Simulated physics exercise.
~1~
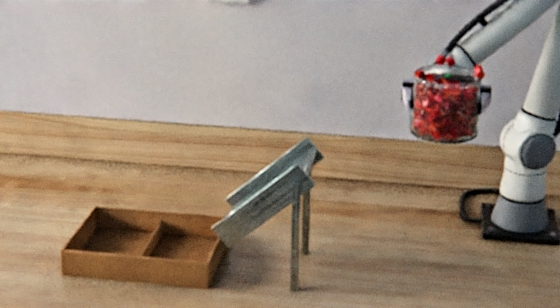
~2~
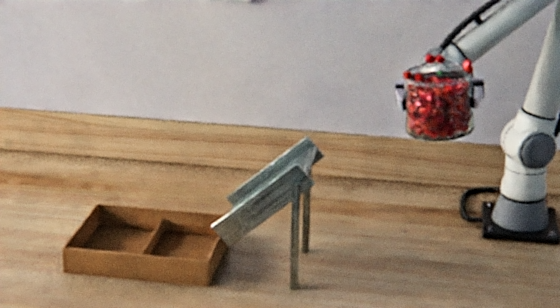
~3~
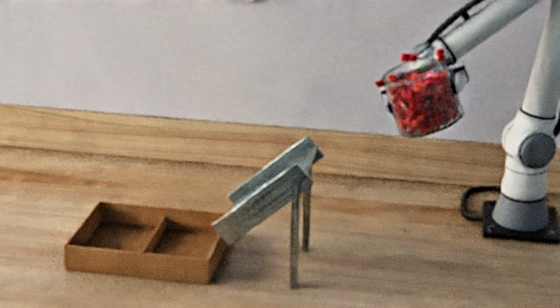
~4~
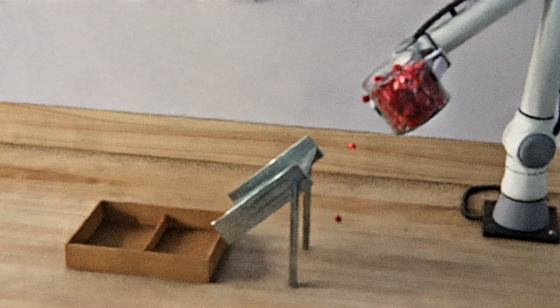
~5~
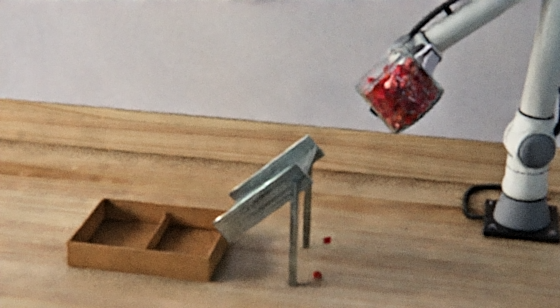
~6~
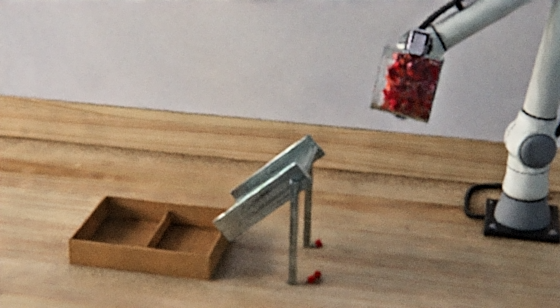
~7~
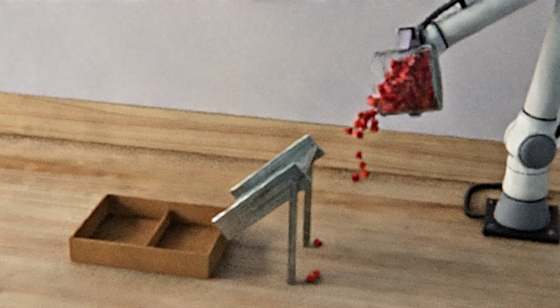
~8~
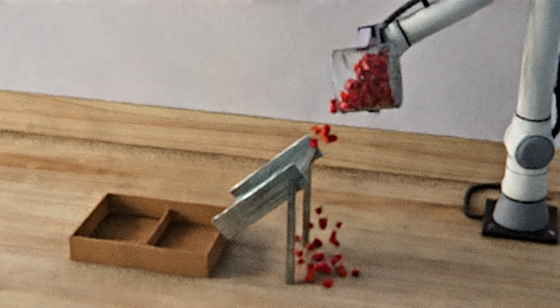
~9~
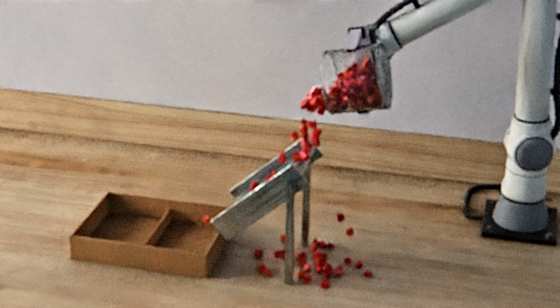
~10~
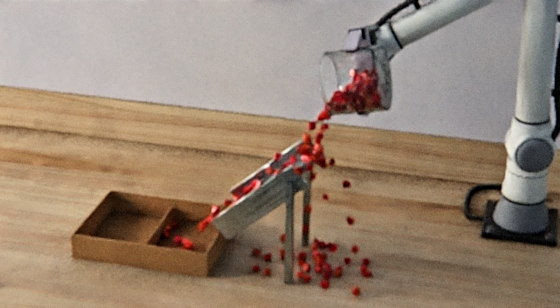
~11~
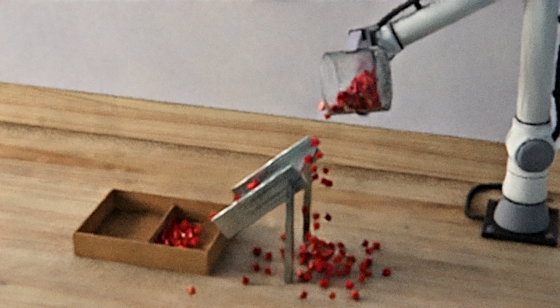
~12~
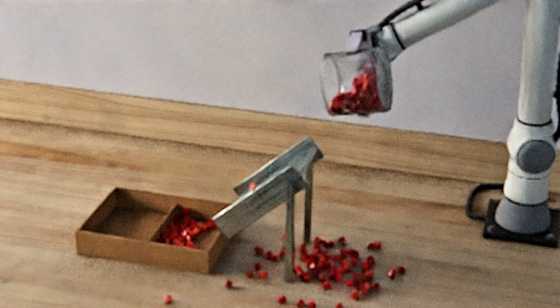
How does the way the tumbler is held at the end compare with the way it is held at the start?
At the start the tumbler is held upright, but by the end it is on its side, with its mouth facing left.
To begin with, a robot arm at the right holds an upright clear tumbler full of red vegetable dice above a wooden table, where a sloping metal chute leads down to a divided brown box. The arm tips the tumbler to the left, and a few dice drop onto the table beside the chute. More dice then spill out and miss the chute as the tumbler moves left. Next the stream reaches the chute, and dice slide into the box's right compartment while others scatter on the table. Finally the pouring stops, with dice still in the tumbler and the left compartment empty.
